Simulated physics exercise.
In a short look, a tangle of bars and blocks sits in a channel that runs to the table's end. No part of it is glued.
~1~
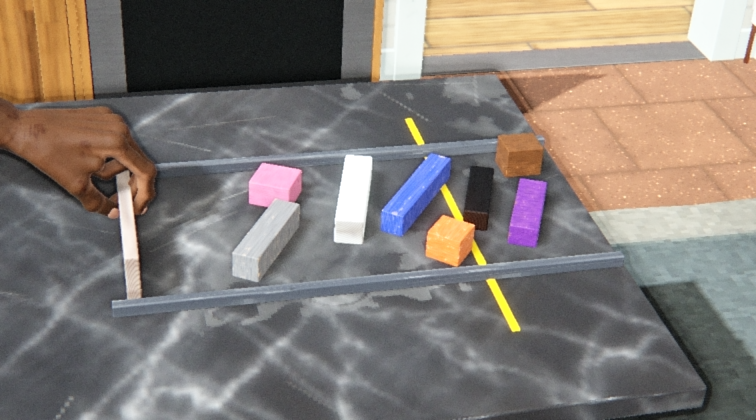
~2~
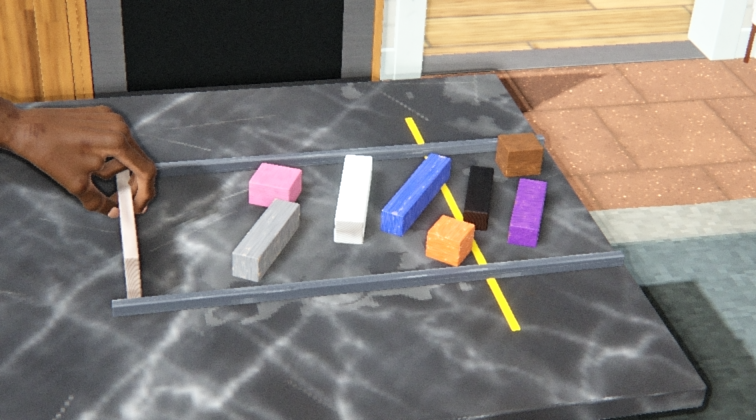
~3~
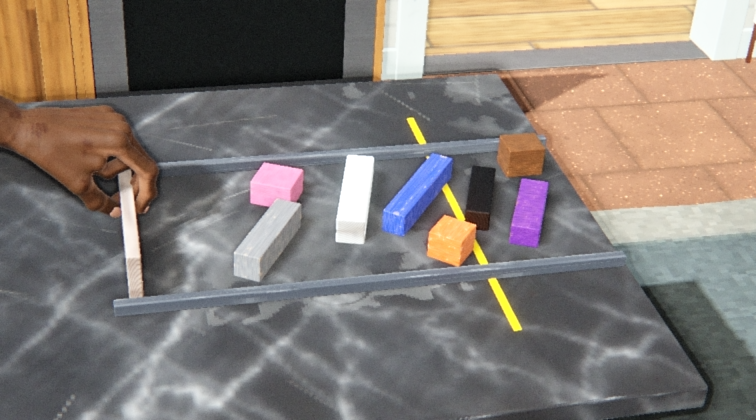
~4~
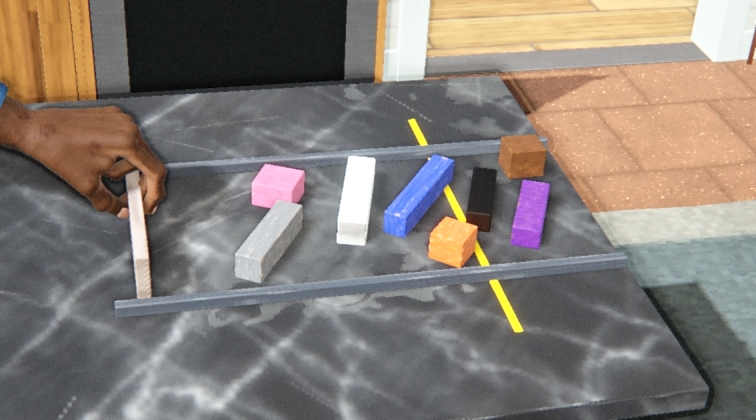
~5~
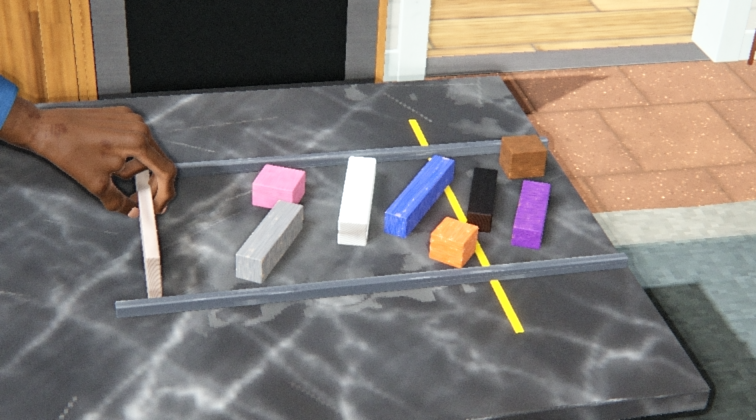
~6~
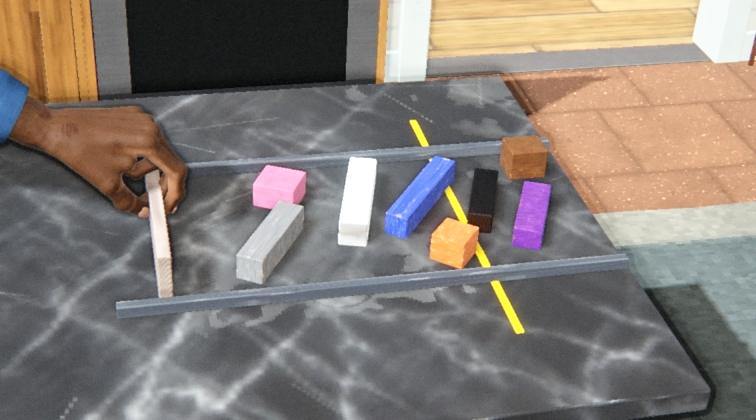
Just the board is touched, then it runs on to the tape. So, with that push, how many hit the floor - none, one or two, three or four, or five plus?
After the push, nothing is missing from the table.
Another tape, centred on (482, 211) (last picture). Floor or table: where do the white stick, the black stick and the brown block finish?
What happens: The white stick does not come off, the black stick does not come off, the brown block goes down.
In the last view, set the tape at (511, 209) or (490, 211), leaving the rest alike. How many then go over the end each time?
First try 3, second try 2.
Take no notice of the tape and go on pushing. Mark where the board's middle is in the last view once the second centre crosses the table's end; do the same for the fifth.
The middle is at about (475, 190), later at about (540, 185).
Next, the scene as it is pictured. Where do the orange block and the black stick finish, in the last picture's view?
Final centres, in order: Near (526, 241), near (553, 198).
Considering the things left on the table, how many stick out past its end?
It's 2.
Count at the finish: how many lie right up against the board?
So the total is 2.
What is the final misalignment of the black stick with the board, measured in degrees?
About 10° out of line.
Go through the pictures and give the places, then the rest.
The first frame shows brown block (519, 155); purple bar (528, 212); black stick (479, 198); board (127, 216); tape (456, 211).
The second frame shows purple bar (528, 212); white stick (354, 198).
The third frame shows black stick (480, 197); orange block (452, 240).
The fourth frame shows brown block (522, 156); grey bar (270, 240).
The fifth frame shows purple bar (531, 214); blue bar (420, 195).
The sixth frame shows brown block (524, 158); purple bar (532, 214); black stick (483, 200); board (157, 215); tape (460, 213).
A little later, none off yet; brown block at rest near (524, 158); purple bar at rest near (532, 214); black stick at rest near (483, 200).
Next, none off yet; brown block at rest near (524, 158); purple bar moving near (545, 215); black stick shifted a little near (514, 199).
When it is over, the number that fall off is zero.
